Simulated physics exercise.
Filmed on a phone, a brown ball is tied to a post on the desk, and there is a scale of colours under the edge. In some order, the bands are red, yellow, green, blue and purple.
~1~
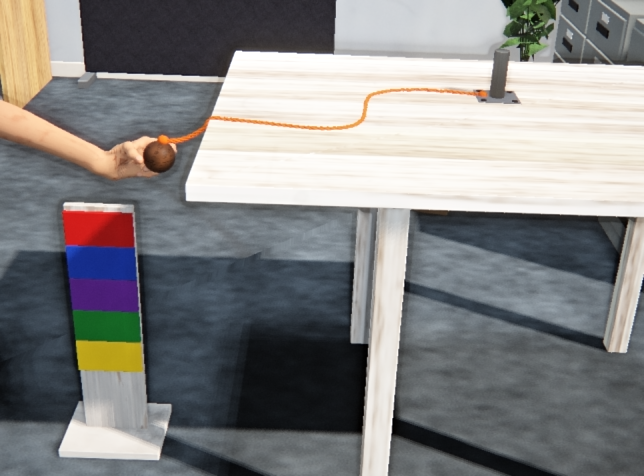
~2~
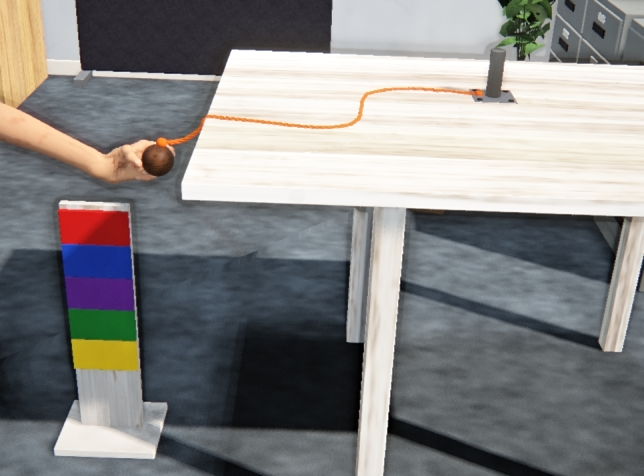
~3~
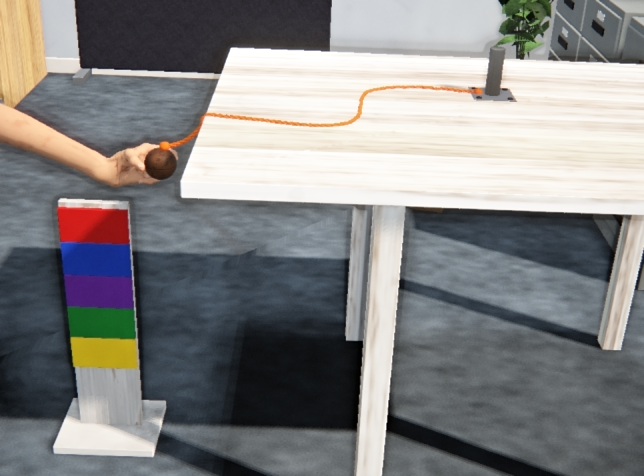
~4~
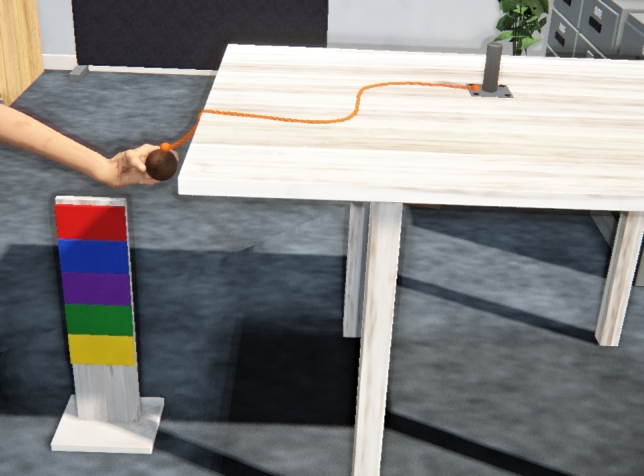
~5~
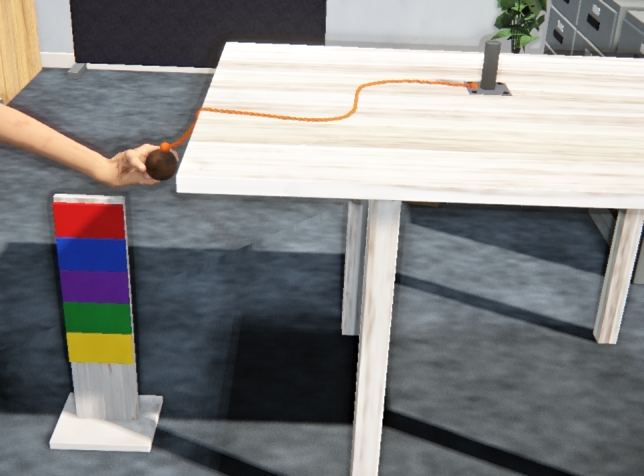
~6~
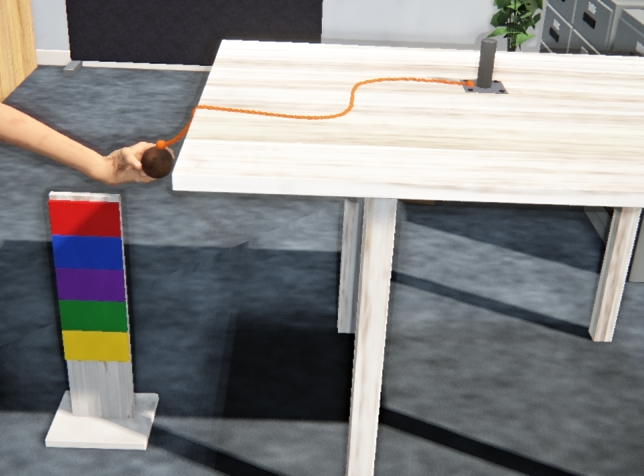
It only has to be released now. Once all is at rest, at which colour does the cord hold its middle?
At blue.
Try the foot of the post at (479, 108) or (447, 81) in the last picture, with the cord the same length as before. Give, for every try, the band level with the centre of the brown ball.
For the first it would be purple, for the second purple.
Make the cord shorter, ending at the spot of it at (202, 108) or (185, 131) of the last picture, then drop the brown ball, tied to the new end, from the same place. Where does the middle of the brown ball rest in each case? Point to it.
Pixel positions, in order: (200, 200), (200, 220).
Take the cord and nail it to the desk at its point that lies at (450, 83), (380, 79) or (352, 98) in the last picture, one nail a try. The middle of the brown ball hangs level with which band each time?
Blue, blue, red.
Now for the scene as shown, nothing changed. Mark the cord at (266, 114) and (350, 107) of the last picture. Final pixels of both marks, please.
First one: (198, 124); second one: (280, 97).
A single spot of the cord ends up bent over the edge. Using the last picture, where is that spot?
It sits at about (285, 116).
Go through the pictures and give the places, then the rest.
In the first picture, brown ball (159, 157); red (98, 230); blue (101, 264); purple (104, 296); green (107, 328); yellow (109, 357).
In the second picture, brown ball (158, 160); cord through (442, 91) (380, 91) (361, 111) (314, 128) (237, 120).
In the third picture, brown ball (161, 164).
In the fourth picture, brown ball (161, 165); cord through (439, 85) (376, 86) (358, 106) (311, 122) (233, 114).
In the fifth picture, brown ball (161, 165).
In the sixth picture, brown ball (157, 162); cord through (433, 81) (370, 82) (352, 101) (305, 118) (228, 110).
Early on, ball near (228, 239); level with blue.
Midway, ball near (194, 254); level with blue.
Finally, ball near (196, 253); level with blue. The cord holds its middle at blue.
